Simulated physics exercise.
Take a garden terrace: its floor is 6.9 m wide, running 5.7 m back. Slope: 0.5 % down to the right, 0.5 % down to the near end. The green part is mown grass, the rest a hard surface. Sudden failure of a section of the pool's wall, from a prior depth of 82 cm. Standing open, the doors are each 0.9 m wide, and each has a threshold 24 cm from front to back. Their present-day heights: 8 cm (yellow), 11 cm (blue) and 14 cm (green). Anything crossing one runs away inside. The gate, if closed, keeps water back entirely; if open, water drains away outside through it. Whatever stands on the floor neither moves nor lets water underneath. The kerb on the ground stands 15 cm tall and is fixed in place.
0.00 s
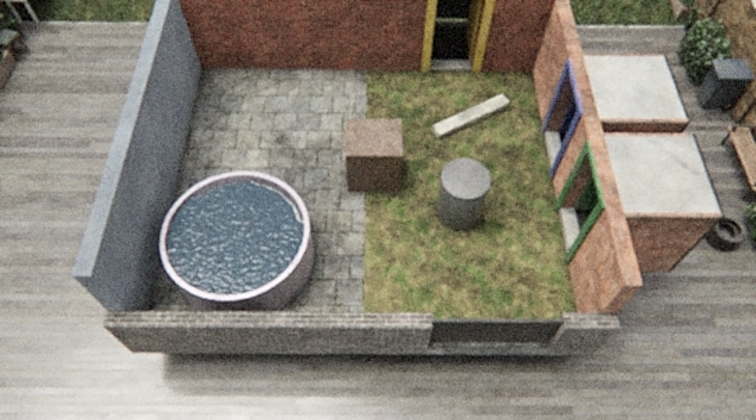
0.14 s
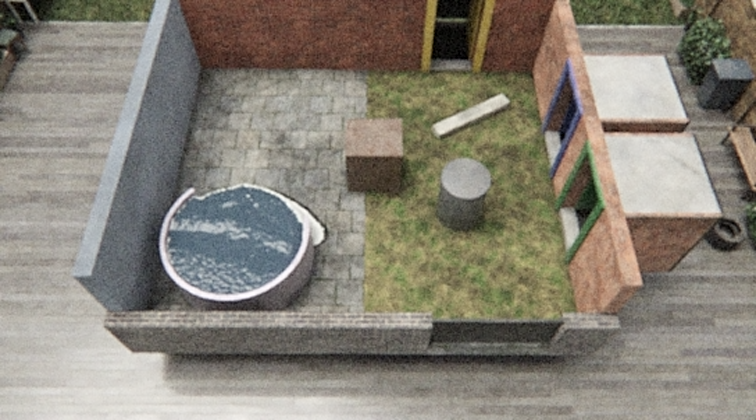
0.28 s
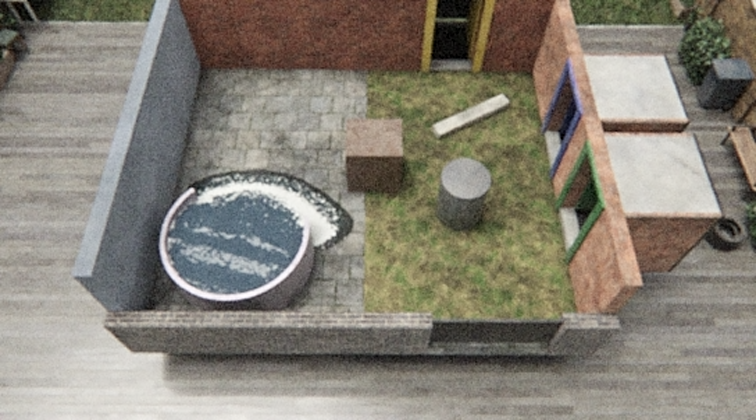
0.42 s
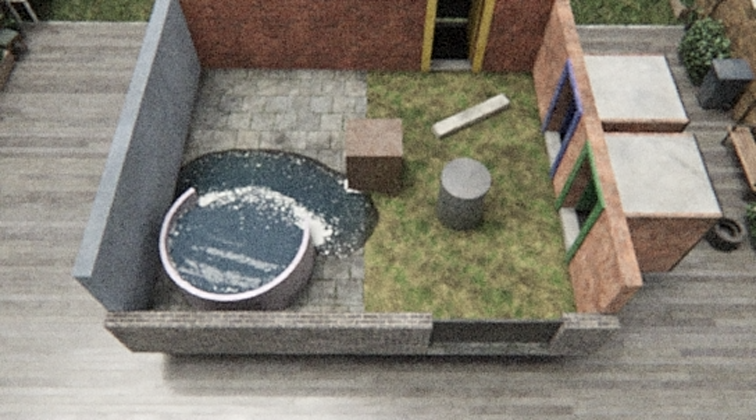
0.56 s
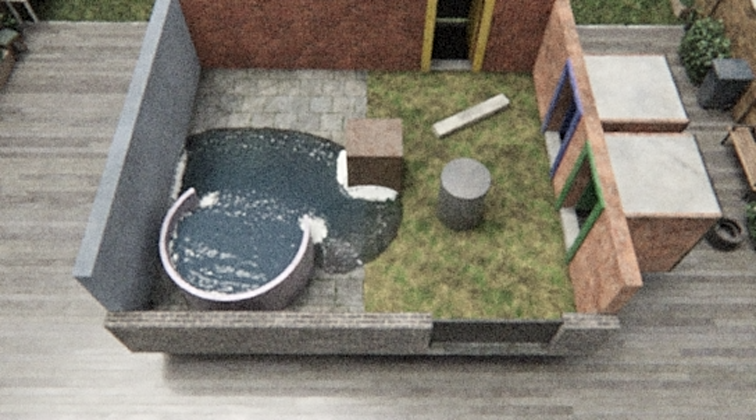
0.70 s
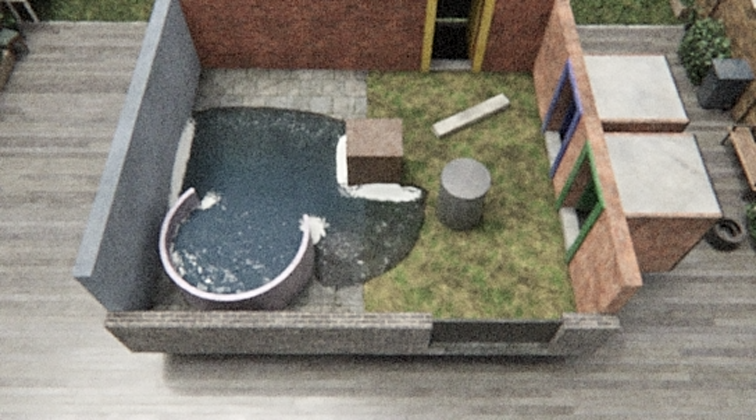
In a walled garden terrace, half grey paving and half mown grass, a round pool sits full of water at the lower left. Its far side opens and water pours out in a foaming arc, then spreads across the paving, washes around a brown block and runs onto the grass.
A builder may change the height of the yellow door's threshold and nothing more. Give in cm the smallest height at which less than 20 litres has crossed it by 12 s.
12.5 cm.
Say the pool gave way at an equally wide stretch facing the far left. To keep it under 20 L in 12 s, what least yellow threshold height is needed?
At least roughly 14.0 centimetres tall.
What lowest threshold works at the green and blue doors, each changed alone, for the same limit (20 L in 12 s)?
You'd want about 8.0 centimetres at green and about 5.5 centimetres at blue.
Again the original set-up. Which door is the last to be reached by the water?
Answer: Green.
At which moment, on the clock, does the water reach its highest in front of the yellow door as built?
5.5 s.
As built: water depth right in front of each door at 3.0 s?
In cm: Yellow 10, blue 0, green 0.
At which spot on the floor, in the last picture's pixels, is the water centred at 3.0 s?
Centre estimate: (310, 144) px, approximately.
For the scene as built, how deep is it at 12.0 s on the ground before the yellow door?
About 6.0 centimetres deep.
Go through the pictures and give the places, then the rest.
In the first picture, still water, 82 cm deep, in the pool at (236, 234); the yellow door at (456, 33) is dry.
In the second picture, the gap is on the far side, the front 0.3 m out at (323, 229); the back of the pool holds 82 cm.
In the third picture, the front is at (347, 220), 0.8 m from the gap on the far side; 2.0 m2 of floor is wet, 82 cm left at the back.
In the fourth picture, water pours out on the far side and has run 1.3 m, to (368, 200); about 10 cm deep outside, 75 cm at the back.
In the fifth picture, the gap is on the far side, the front 1.8 m out at (398, 195); the back of the pool holds 69 cm.
In the sixth picture, the gap is on the far side, the front 2.3 m out at (192, 116); the back of the pool holds 67 cm; 2.5 m in a straight line remain to the yellow door at (456, 33).
After 1.4 s water covers 45 % of the floor, deepest (43 cm) near (201, 72); it has not reached the yellow door.
After 3.0 s water covers 75 % of the floor, deepest (28 cm) near (210, 119); 10 cm at the yellow door, 0 litres in over its 8 cm threshold.
After 12.0 s water covers 95 % of the floor, deepest (14 cm) near (579, 333); 6 cm at the yellow door, 72 litres in over its 8 cm threshold.
At the yellow door as built, the water arrived by 2.0 s and peaked near 16 cm at 5.6 s.
Run again over the same 12 s with other heights there, 26 litres in over 11.5 cm, 13 litres over 13.5 cm. The limit of 20 litres is kept from about 12.5 cm up.
